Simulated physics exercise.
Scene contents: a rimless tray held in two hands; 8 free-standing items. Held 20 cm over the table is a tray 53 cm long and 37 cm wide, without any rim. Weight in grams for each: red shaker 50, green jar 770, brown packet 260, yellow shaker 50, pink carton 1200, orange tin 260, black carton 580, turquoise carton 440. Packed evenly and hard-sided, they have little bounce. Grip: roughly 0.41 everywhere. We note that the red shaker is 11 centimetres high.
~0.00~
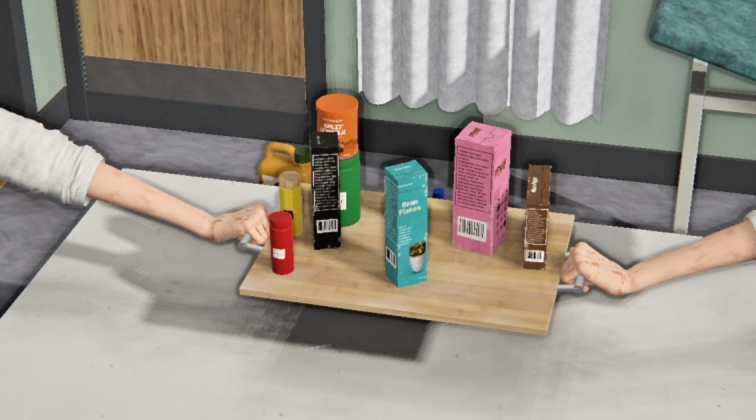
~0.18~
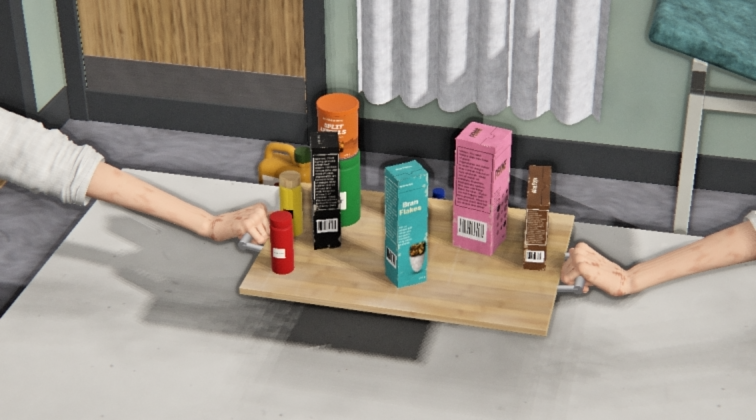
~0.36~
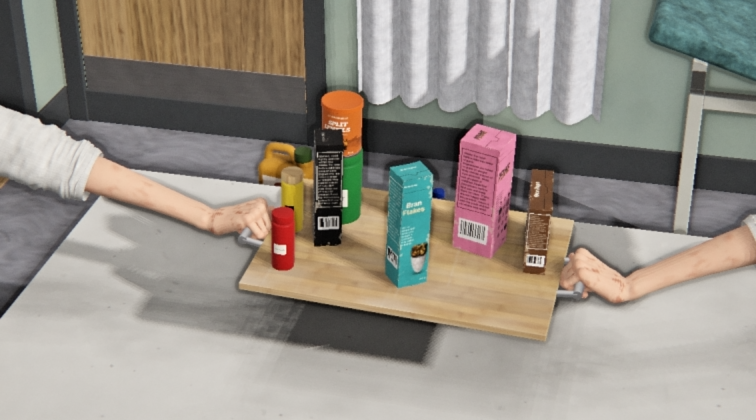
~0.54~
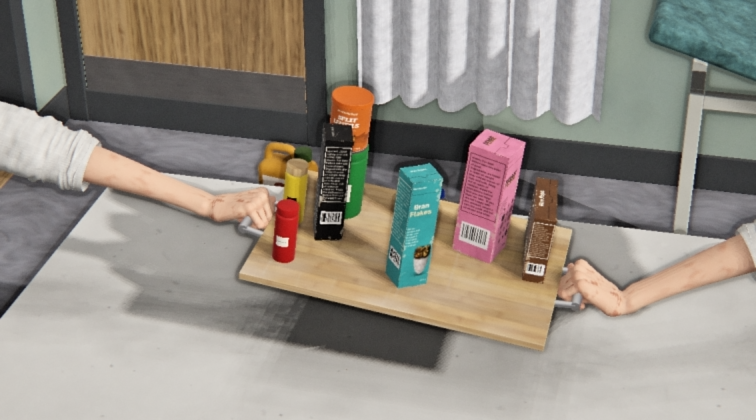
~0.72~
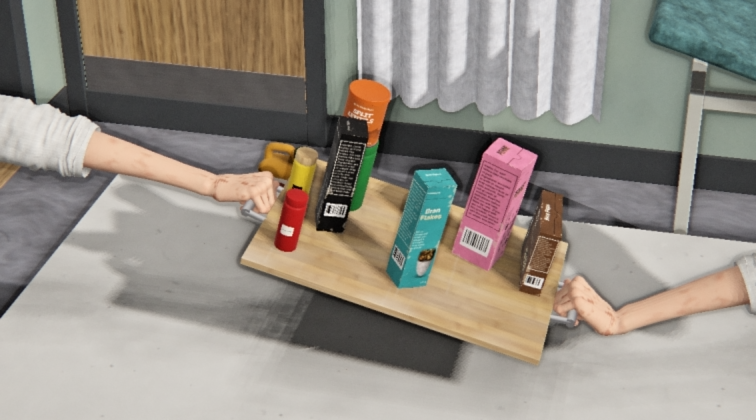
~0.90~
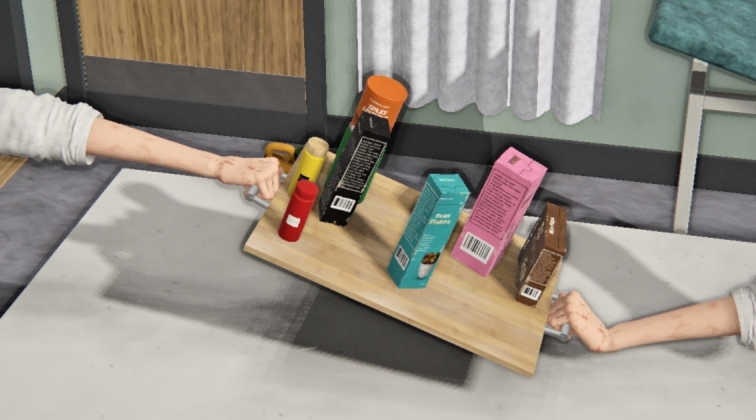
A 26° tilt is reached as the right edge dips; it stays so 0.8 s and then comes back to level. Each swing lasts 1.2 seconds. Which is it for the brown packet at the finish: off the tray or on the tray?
It ends off the tray.
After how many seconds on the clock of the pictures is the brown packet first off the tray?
Around 1.2 s on the clock.
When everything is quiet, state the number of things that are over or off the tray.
That gives 8.
After 1.30 s, tray at 26°, right edge down; brown packet now off the tray; orange tin upside down; black carton on its side.
After 1.70 s, tray at 26°, right edge down; pink carton, orange tin and turquoise carton now off the tray; red shaker on its side; green jar 65° off its base.
After 2.20 s, tray at 26°, right edge down; red shaker, green jar and black carton now off the tray; yellow shaker on its side.
After 2.80 s, tray at 9°, right edge down; yellow shaker now off the tray.
In the end (3.8 s), off the tray, red shaker, green jar, brown packet, yellow shaker, pink carton, orange tin, black carton and turquoise carton. In the last view, brown packet near (581, 326).
